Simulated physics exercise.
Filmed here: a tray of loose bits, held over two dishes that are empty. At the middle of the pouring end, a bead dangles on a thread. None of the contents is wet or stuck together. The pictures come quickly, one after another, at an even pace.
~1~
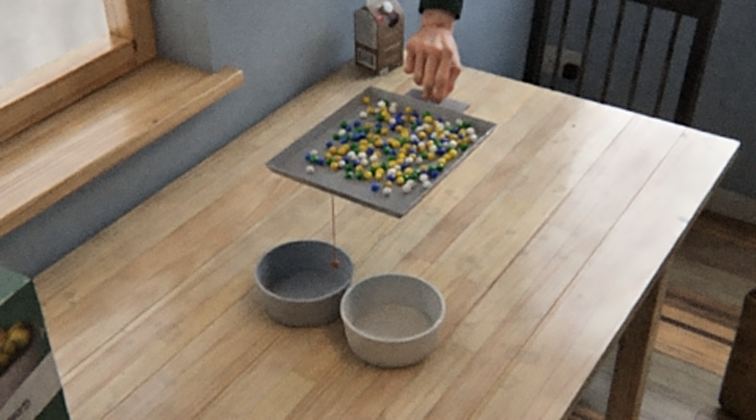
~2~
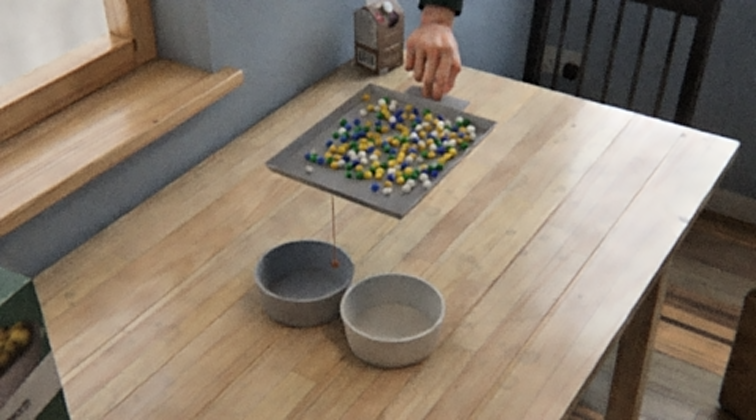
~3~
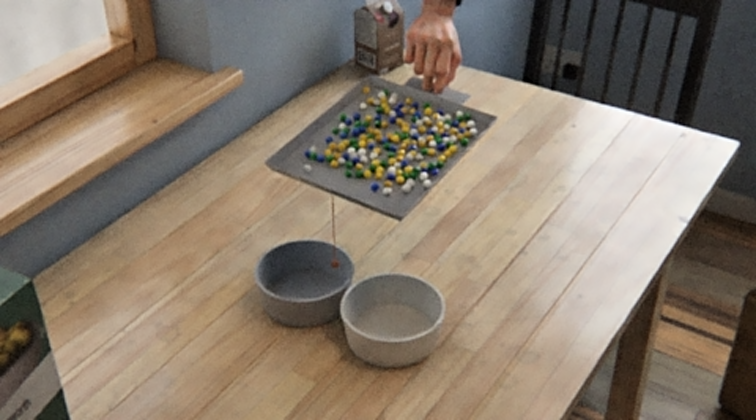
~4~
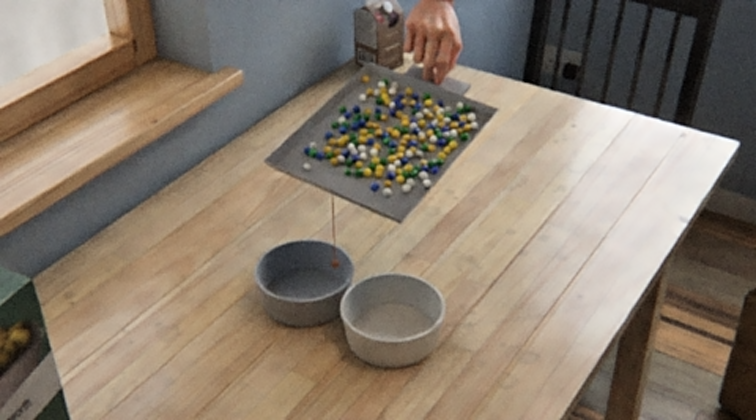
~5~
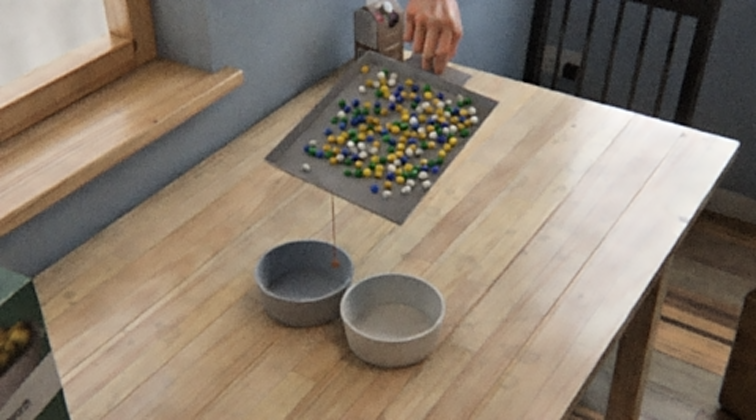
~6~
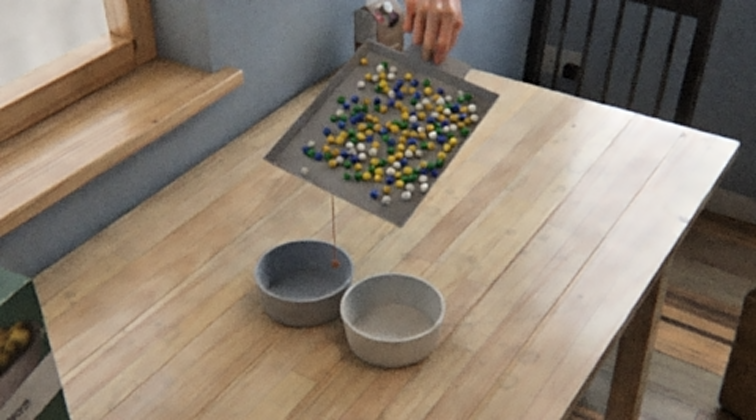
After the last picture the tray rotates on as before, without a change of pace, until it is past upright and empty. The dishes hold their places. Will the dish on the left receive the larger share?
The right-side dish receives more.
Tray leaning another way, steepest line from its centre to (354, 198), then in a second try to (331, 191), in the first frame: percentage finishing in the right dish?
Well, 60 percent for one and then 20 percent for the other.
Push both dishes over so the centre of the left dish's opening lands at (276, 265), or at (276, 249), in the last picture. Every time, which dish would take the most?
In the first try it's the right-side dish, and in the second it's the right-side dish.
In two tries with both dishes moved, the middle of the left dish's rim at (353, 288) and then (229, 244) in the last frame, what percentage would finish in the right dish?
First try: Roughly 30 per cent; second try: Roughly 0 per cent.
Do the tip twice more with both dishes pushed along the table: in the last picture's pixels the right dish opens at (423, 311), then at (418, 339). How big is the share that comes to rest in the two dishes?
Estimate: 70 % first, 70 % second.
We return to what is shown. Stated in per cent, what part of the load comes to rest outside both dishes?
Estimate: Around 10 percent.
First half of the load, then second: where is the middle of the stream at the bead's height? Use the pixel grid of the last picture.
It goes through near (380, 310) first, then near (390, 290).
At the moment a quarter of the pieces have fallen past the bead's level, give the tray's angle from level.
The tilt then is about 55°.
Soon, tray tipped steeply; about a third on the tray; about half in the right dish; a stray few outside both; about a quarter in the air.
A while on, tray tipped past a quarter turn; nearly all in the right dish; a small part outside both.
Towards the end, tray tipped past a quarter turn; nearly all in the right dish; a small part outside both.
Finally, tray tipped past a quarter turn; nearly all in the right dish; none in the left dish; a small part outside both.
